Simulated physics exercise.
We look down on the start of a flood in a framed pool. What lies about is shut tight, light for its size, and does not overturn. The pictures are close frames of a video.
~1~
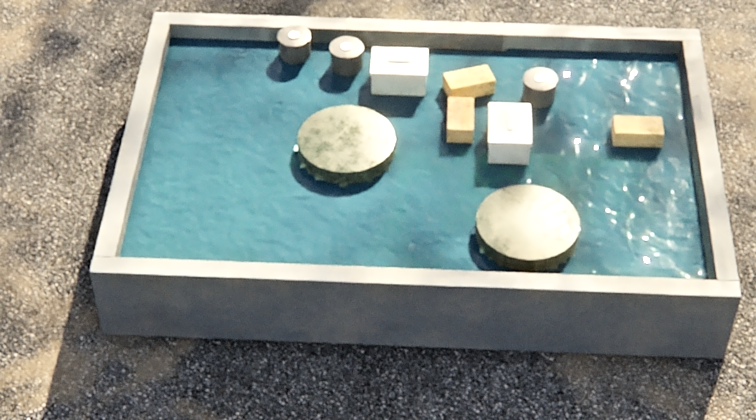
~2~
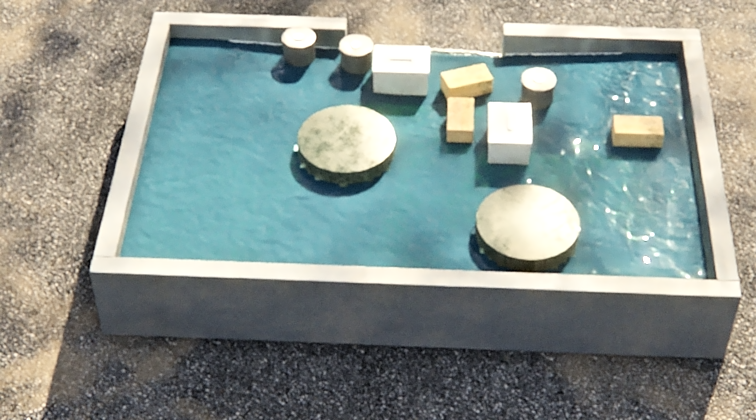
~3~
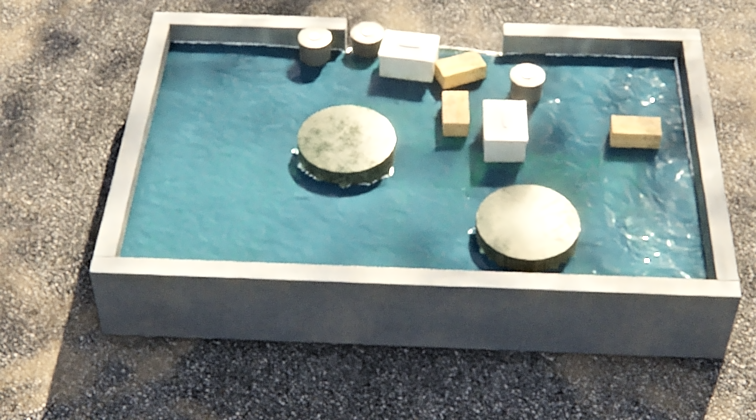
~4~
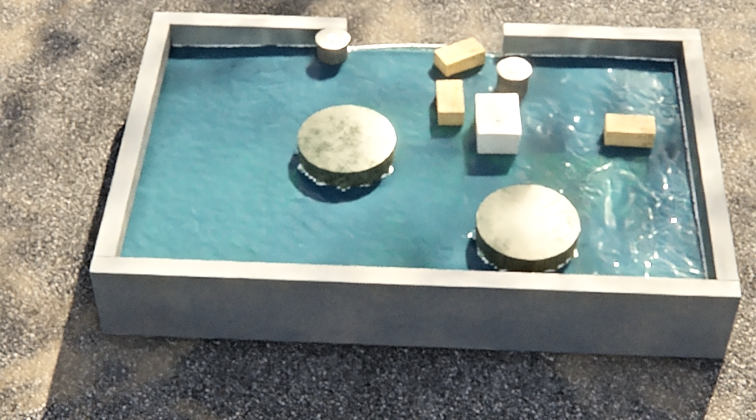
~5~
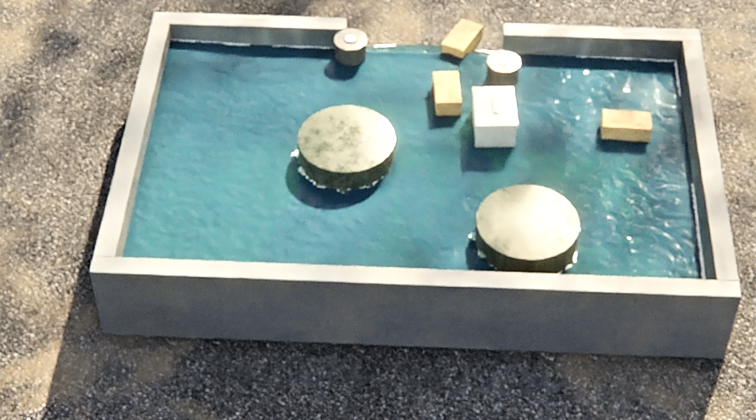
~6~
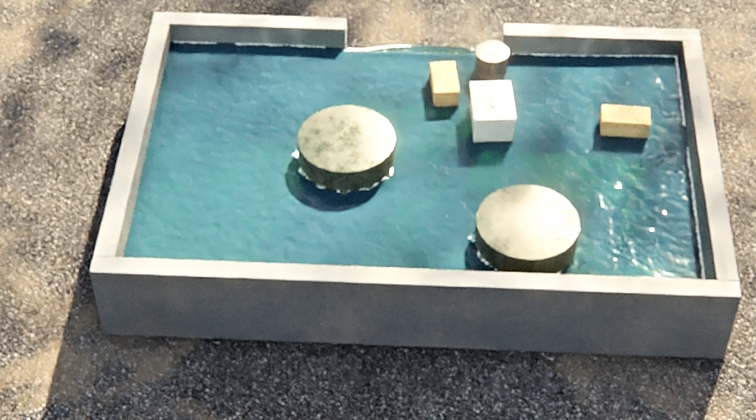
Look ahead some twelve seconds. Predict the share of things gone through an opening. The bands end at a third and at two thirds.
Share: Two thirds or more.
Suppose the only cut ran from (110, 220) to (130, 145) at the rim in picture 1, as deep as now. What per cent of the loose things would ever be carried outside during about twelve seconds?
Roughly 0 per cent.
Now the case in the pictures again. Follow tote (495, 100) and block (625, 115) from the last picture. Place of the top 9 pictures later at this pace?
Close to (453, 46) and (601, 112).
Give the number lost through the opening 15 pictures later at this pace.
I count 7.
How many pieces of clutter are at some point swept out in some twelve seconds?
7 of them.
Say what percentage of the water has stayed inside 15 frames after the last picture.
I make it 66 per cent.
A moment on, 5 of 8 are out; 3 afloat.
Next, 6 of 8 are out; 2 afloat.
Later, 7 of 8 are out; 1 afloat.
In the end, 7 of 8 are out; 1 afloat.
